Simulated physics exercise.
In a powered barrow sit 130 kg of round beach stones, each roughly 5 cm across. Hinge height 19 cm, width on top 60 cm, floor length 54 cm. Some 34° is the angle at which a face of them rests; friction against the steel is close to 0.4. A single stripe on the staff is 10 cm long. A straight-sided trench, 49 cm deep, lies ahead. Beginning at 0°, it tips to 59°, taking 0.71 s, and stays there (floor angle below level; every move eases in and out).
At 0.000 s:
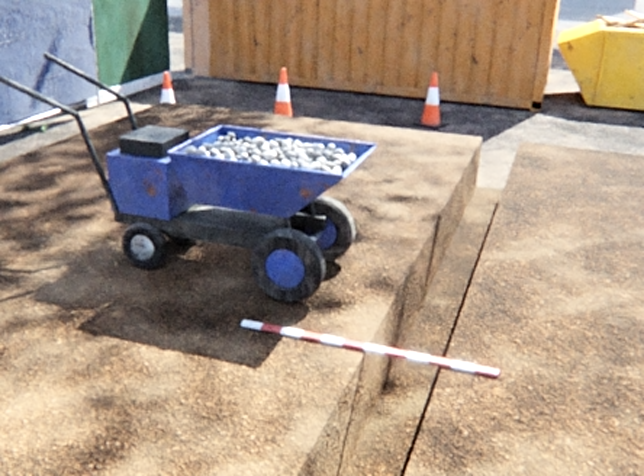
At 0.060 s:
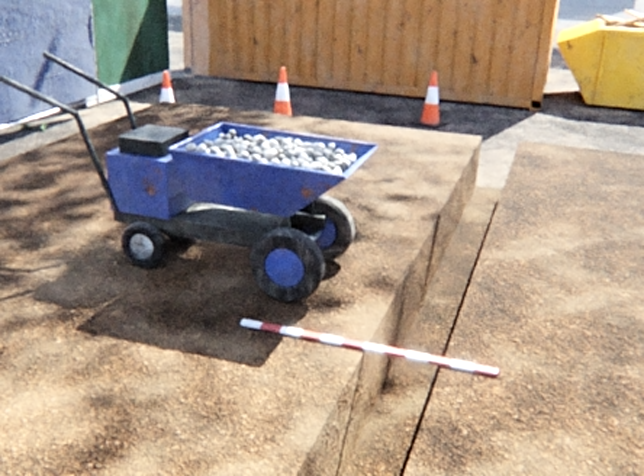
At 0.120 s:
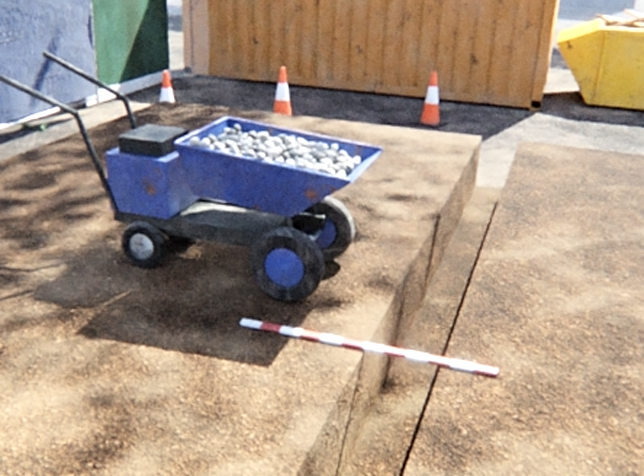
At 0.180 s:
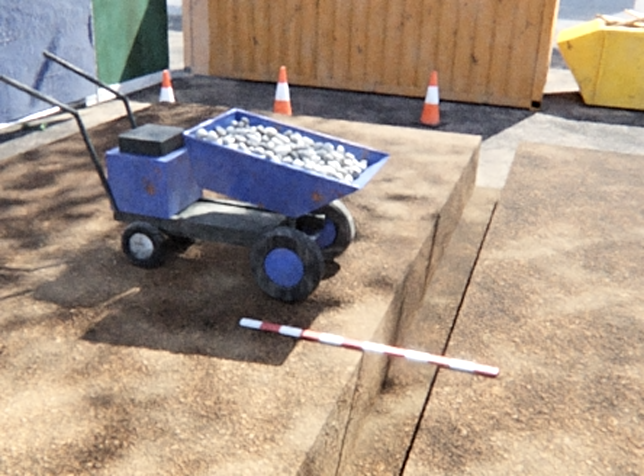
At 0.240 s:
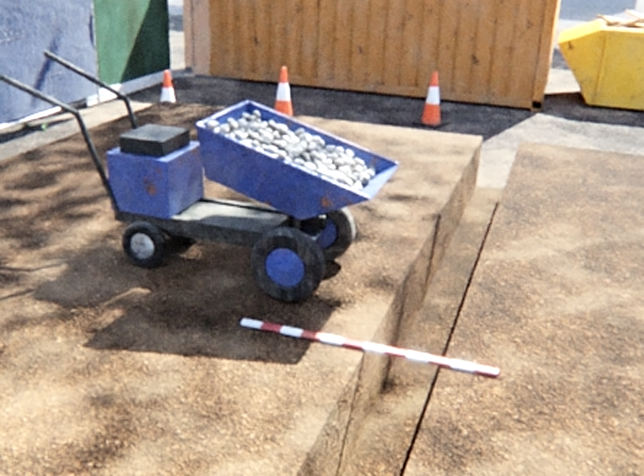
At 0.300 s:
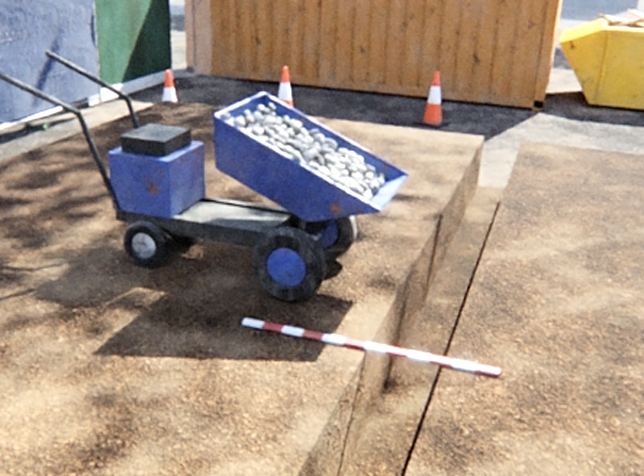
A blue powered barrow full of round grey stones stood beside a trench near a red and white staff, and its tray slowly tilted up at the back, its front lip lowering toward the right.
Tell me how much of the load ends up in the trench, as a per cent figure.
Some 62 per cent ends up in the trench.
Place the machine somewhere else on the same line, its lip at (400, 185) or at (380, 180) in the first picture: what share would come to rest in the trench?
Roughly 10 per cent, then 25 per cent.
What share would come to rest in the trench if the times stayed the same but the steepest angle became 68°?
Expect roughly 70 per cent.
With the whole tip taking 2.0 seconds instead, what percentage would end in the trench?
Close to 80 per cent then.
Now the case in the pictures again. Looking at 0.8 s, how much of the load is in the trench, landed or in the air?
20 per cent or so by then.
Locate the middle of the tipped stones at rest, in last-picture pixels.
The tipped stones centre close to (444, 368).
After 0.5 s the floor is at 50°; 100 % in the tray; the foremost stones are at (400, 237).
After 0.8 s the floor is at 59°; 76 % in the tray, 22 % in the trench, 1 % past the trench; the foremost stones are at (472, 298).
After 1.2 s the floor is at 59°; 25 % in the tray, 39 % in the trench, 36 % past the trench; the foremost stones are at (599, 322).
After 3.1 s the floor is at 59°; 0 % in the tray, 62 % in the trench, 38 % past the trench; the foremost stones are past the picture's edge.
